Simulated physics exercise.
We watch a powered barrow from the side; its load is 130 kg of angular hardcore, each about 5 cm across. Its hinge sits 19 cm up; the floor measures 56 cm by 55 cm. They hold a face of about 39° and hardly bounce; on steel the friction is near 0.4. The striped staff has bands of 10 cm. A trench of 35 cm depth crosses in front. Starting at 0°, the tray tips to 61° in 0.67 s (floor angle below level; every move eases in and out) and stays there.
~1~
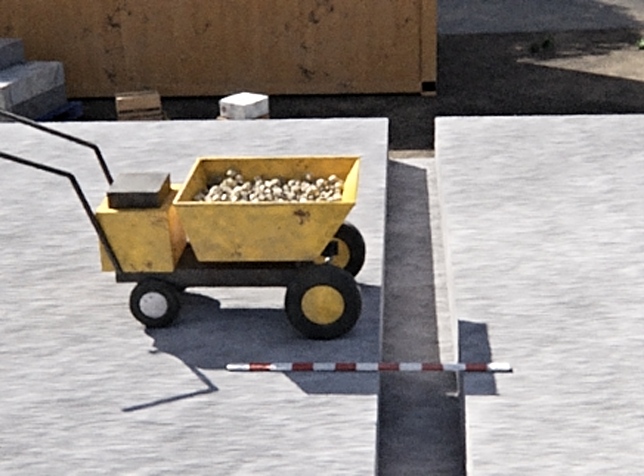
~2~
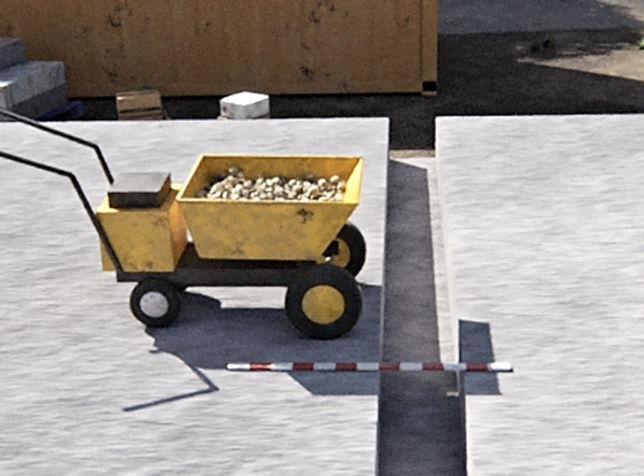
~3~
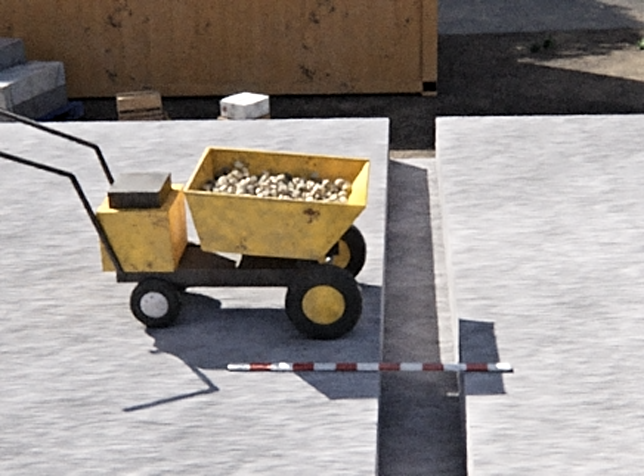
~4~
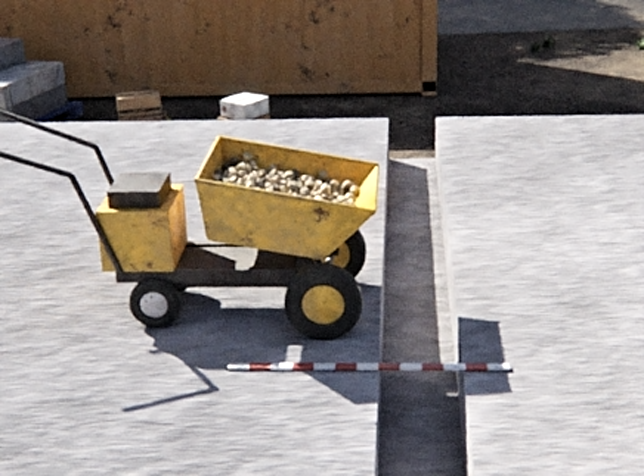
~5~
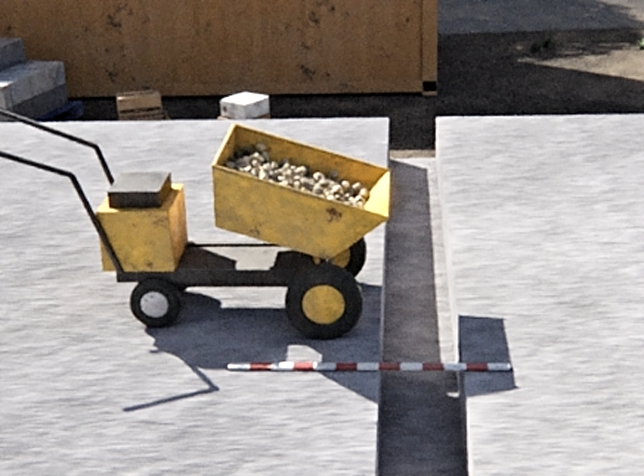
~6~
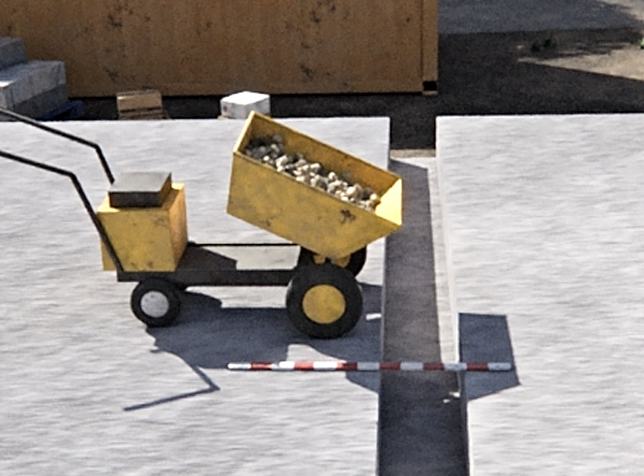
A yellow powered barrow with black handles at its left stands side-on on pale grey paving in sunlight, seen from slightly above by a still camera. Its tray holds light angular stones, a red-and-white striped staff lies in front, a dark trench runs to the right, and a brown wooden wall stands behind. The tray tilts steadily, its left end rising and its lip moving right and slightly down, while the wheels stay still.
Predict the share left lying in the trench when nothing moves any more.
Roughly 10 per cent ends in the trench.
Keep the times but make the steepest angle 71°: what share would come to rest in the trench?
In that case some 25 per cent.
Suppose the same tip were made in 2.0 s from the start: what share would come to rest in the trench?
It would be near 10 per cent.
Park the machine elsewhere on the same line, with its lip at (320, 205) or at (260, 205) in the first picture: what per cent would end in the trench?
Near 25 per cent from the first place, 30 from the second.
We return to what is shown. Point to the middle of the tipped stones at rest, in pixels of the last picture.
Around (489, 306).
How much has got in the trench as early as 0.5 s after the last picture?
Some 0 per cent.
Then, 0.2 s after the last picture the floor is at 51°, 100 % in the tray; the foremost stones are at (403, 248).
Then, 0.5 s after the last picture the floor is at 61°, 97 % in the tray, 2 % in the trench, 1 % past the trench; the foremost stones are at (467, 273).
Then, 0.8 s after the last picture the floor is at 61°, 68 % in the tray, 4 % in the trench, 28 % past the trench; the foremost stones are at (567, 310).
Then, 2.8 s after the last picture the floor is at 61°, 61 % in the tray, 10 % in the trench, 29 % past the trench; the foremost stones are at (605, 302).
